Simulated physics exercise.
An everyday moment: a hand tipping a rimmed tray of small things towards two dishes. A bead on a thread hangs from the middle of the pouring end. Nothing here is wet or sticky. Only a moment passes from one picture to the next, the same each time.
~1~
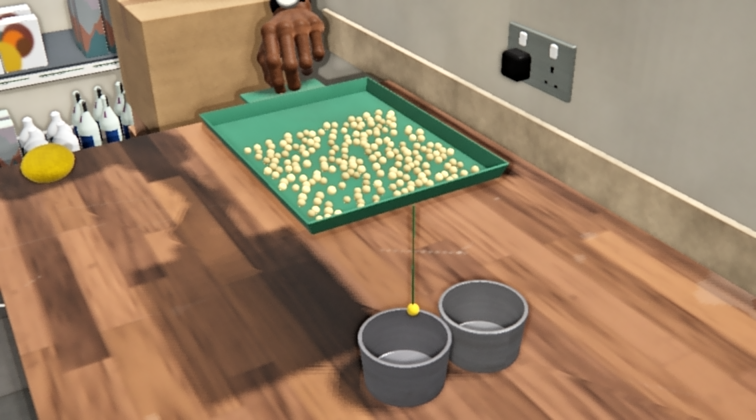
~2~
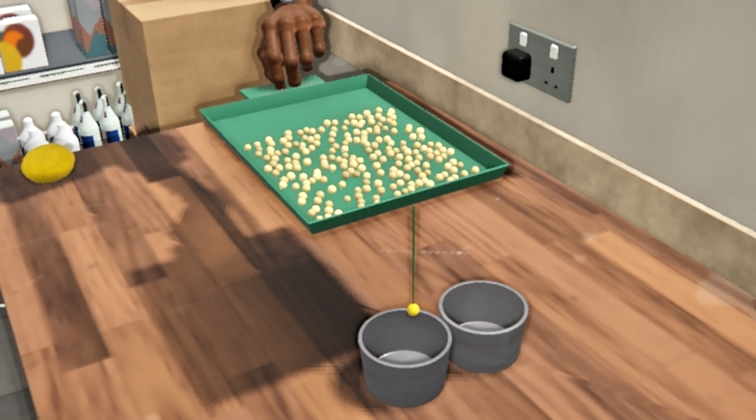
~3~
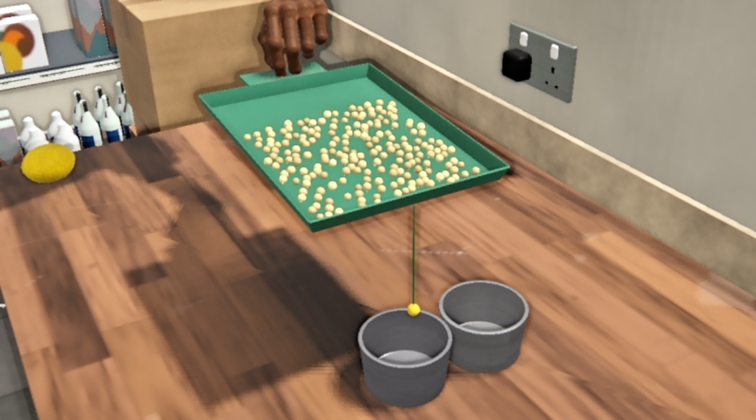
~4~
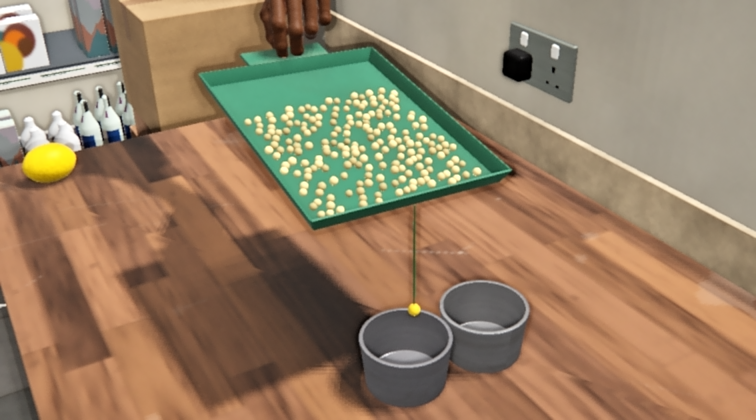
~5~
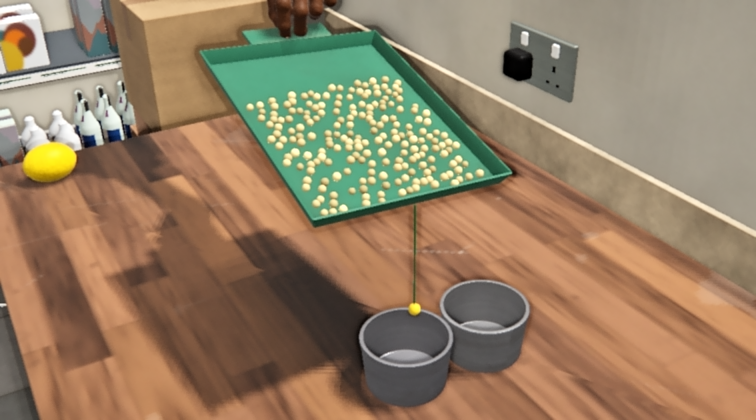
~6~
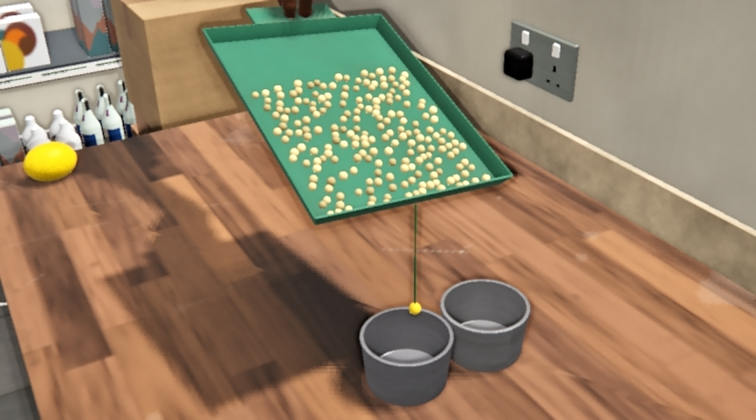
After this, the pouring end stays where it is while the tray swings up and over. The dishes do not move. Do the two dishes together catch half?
They take over half between them.
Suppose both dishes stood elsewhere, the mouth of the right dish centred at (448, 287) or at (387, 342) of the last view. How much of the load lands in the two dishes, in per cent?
Near 0 % and 0 %.
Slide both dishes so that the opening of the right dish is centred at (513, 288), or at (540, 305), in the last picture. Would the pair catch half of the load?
At the first place the larger part, at the second most of it.
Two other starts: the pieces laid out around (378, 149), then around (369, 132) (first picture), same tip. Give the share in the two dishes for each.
The first gives 80 %, the second 60 %.
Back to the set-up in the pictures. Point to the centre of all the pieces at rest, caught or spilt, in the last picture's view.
Close to (484, 345).
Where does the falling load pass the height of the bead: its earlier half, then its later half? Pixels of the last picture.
Around (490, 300) and then (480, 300).
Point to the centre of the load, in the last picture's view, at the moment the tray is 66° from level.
At about (455, 193).
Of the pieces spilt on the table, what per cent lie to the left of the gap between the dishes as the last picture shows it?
Close to 10 per cent.
Soon after the last picture, tray tipped steeply; most on the tray; a stray few in the left dish; a small part in the right dish; a stray few outside both; about a quarter in the air.
A little later, tray tipped past a quarter turn; a small part in the left dish; about two thirds in the right dish; about a quarter outside both; a small part in the air.
Later still, tray tipped past a quarter turn; a small part in the left dish; about two thirds in the right dish; about a quarter outside both.
At rest, tray tipped past a quarter turn; a small part in the left dish; about two thirds in the right dish; about a quarter outside both.
